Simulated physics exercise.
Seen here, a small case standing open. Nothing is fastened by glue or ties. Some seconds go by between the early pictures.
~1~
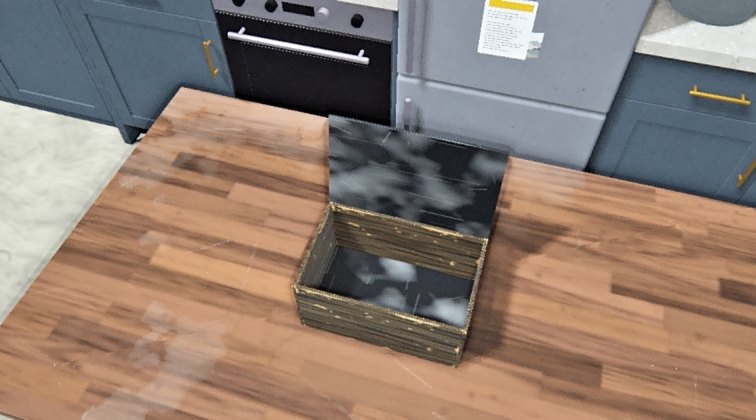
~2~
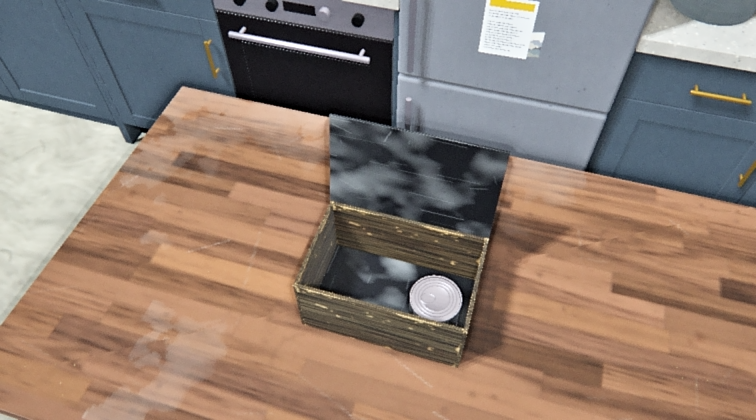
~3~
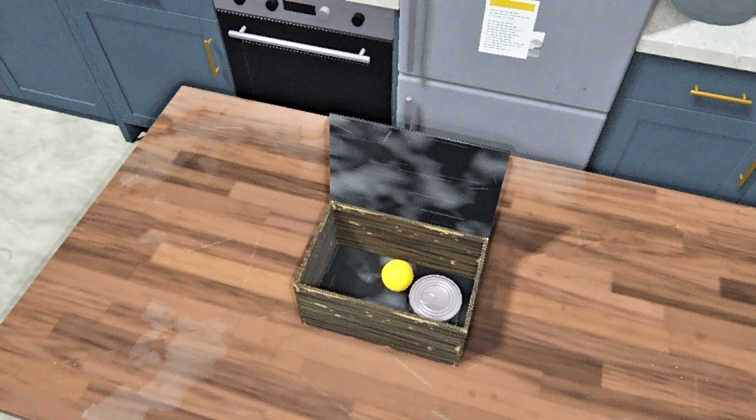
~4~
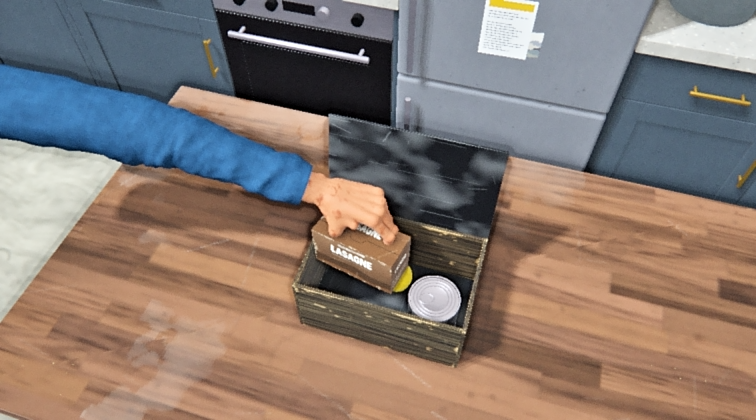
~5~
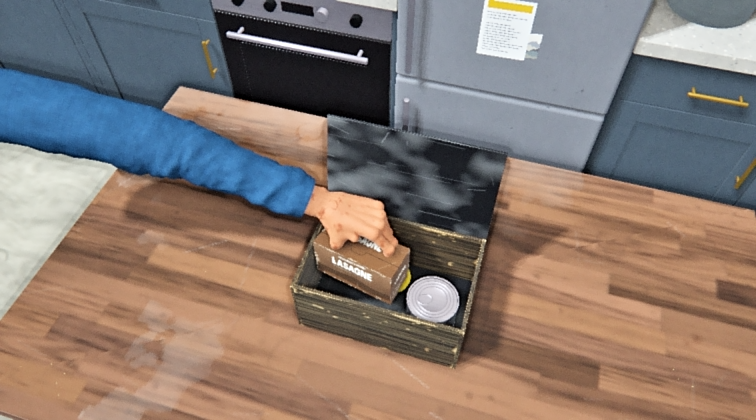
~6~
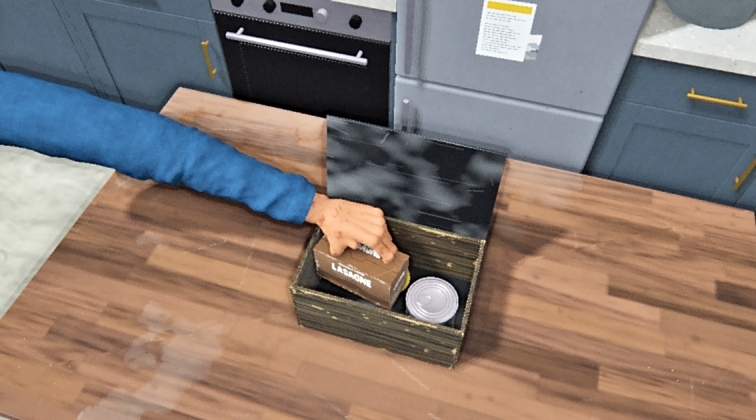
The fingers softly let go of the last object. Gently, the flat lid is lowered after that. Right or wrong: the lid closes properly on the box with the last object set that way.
Right.
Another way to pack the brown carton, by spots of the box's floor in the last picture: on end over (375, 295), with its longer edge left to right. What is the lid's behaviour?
Then the lid comes down fully.
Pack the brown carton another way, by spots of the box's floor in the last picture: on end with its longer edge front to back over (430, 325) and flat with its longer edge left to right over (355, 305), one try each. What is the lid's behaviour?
With the first packing the lid is left gaping; with the second it lowers fully.
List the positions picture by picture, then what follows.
The last thing is not in view yet, in the first frame.
The last thing is not in view yet; black tub (434, 308), in the second frame.
The last thing is not in view yet; black tub (434, 308), in the third frame.
Still above its spot; brown carton (362, 248); black tub (433, 308), in the fourth frame.
Still above its spot; brown carton (362, 260); black tub (431, 309), in the fifth frame.
In place under the hand; brown carton (362, 266); black tub (431, 310), in the sixth frame.
Then, 0.40 s past the last view, brown carton on its side near (366, 305); yellow lemon displaced a little.
Then, 1.40 s past the last view, lid 73° above the rim; brown carton on its side near (366, 305); yellow lemon displaced a little.
Then, 1.70 s past the last view, lid 47° above the rim; brown carton on its side near (366, 305); yellow lemon displaced a little.
Then, 2.00 s past the last view, lid 11° above the rim; brown carton on its side near (366, 305); yellow lemon displaced a little.
Finally, lid shut; down or leaning hard in the box, brown carton; the other 2 still in place. Final places as the last picture's camera would see them, brown carton near (366, 305).
